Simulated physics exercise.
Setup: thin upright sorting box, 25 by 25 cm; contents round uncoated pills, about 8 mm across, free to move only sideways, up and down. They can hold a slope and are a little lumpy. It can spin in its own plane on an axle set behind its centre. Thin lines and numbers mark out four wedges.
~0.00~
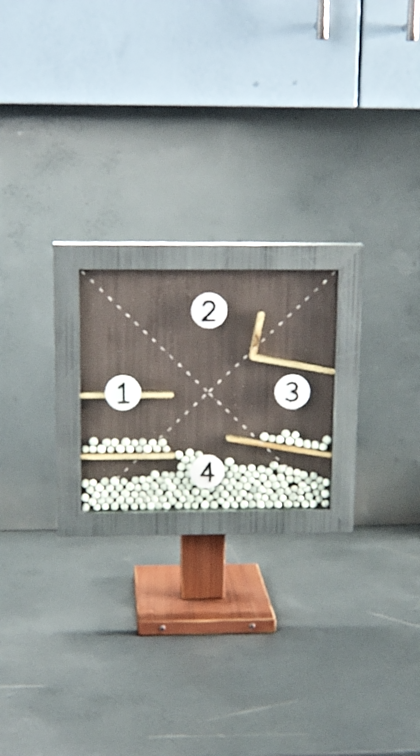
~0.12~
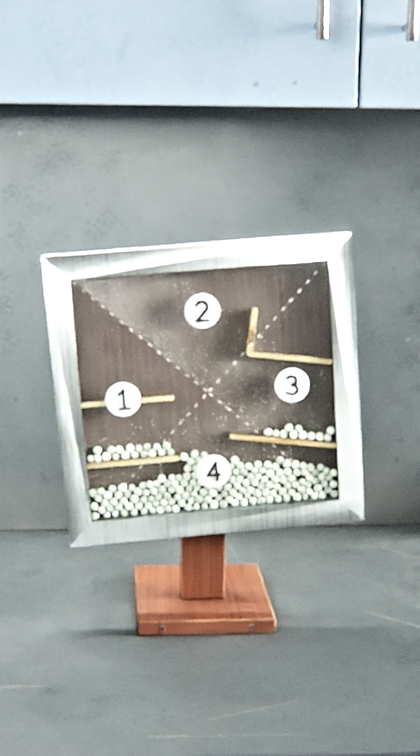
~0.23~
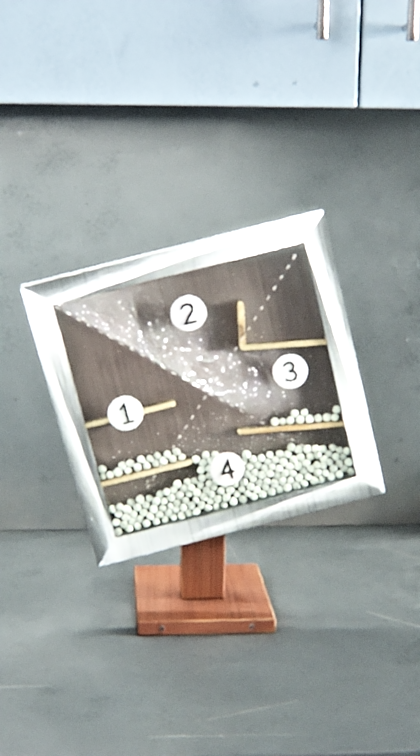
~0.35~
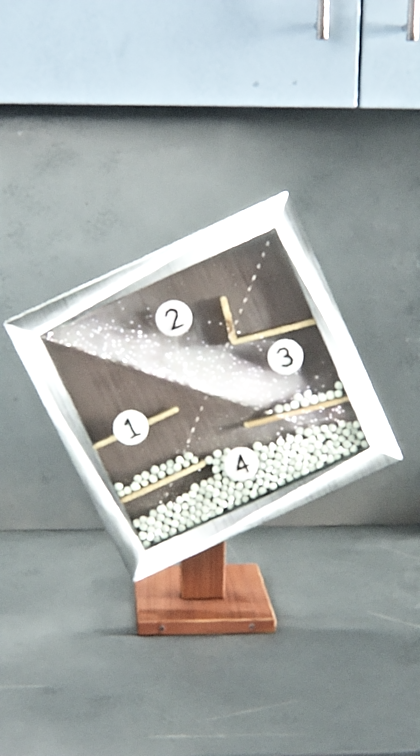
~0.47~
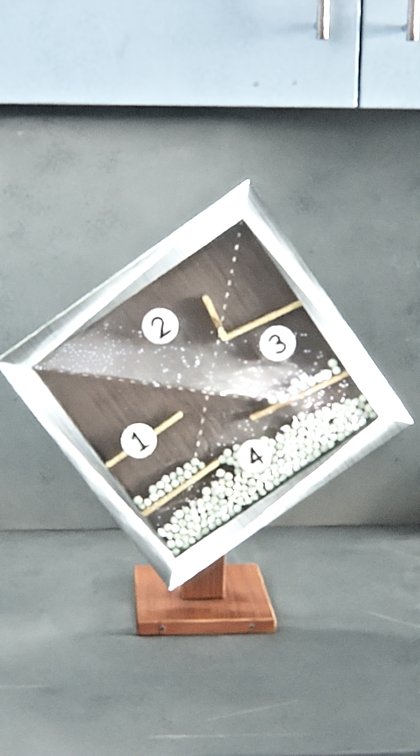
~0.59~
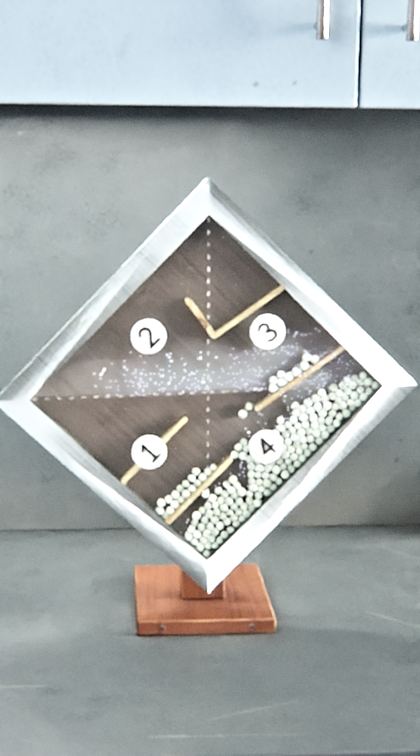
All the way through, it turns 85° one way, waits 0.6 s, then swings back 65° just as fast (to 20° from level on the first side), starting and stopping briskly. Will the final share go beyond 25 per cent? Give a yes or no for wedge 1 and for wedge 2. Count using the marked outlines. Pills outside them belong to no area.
No. 1: Yes, 2: No.
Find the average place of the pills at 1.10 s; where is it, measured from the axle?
8 cm right, 6 cm below.
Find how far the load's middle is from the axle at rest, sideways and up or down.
About 3 cm left and 9 cm below.
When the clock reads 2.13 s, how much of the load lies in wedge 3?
The share there is some 0 per cent.
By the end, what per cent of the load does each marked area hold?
In per cent: Wedge 1 holds 45, wedge 2 holds 0, wedge 3 holds 0, wedge 4 holds 55.
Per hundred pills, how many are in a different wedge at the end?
Moved: Close to 35 %.
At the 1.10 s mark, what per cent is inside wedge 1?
Close to 35 per cent of the load.
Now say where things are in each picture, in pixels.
Level; about 200 pills; pills centred (207, 481); top one (286, 434); no. 1 (123, 393), no. 2 (209, 311), no. 3 (292, 392), no. 4 (207, 472), in the first frame.
Turned 5° anticlockwise; pills centred (215, 481); top one (289, 428), in the second frame.
Turned 14° anticlockwise; pills centred (230, 478); top one (337, 410); wall ends (173, 403), (240, 303), (190, 461), (240, 431), in the third frame.
Turned 25° anticlockwise; pills centred (246, 472); top one (339, 386), in the fourth frame.
Turned 36° anticlockwise; pills centred (258, 466); top one (333, 363), in the fifth frame.
Turned 46° anticlockwise; pills centred (267, 459); top one (307, 358); no. 1 (149, 452), no. 2 (148, 336), no. 3 (268, 332), no. 4 (266, 447), in the sixth frame.
After 1.10 s, it stands 85° anticlockwise; the pills' middle is 8 cm right of and 6 cm below the centre; no. 1, 35 %, no. 4, 65 %.
After 2.13 s, it stands 53° anticlockwise; the pills' middle is 2 cm right of and 9 cm below the centre; no. 1, 45 %, no. 4, 55 %.
After 2.57 s, it stands 20° anticlockwise; the pills' middle is 3 cm left of and 9 cm below the centre; no. 1, 45 %, no. 4, 55 %.
Settled by 3.5 s, it stands 20° anticlockwise; no. 1, 45 %, no. 2, 0 %, no. 3, 0 %, no. 4, 55 %.
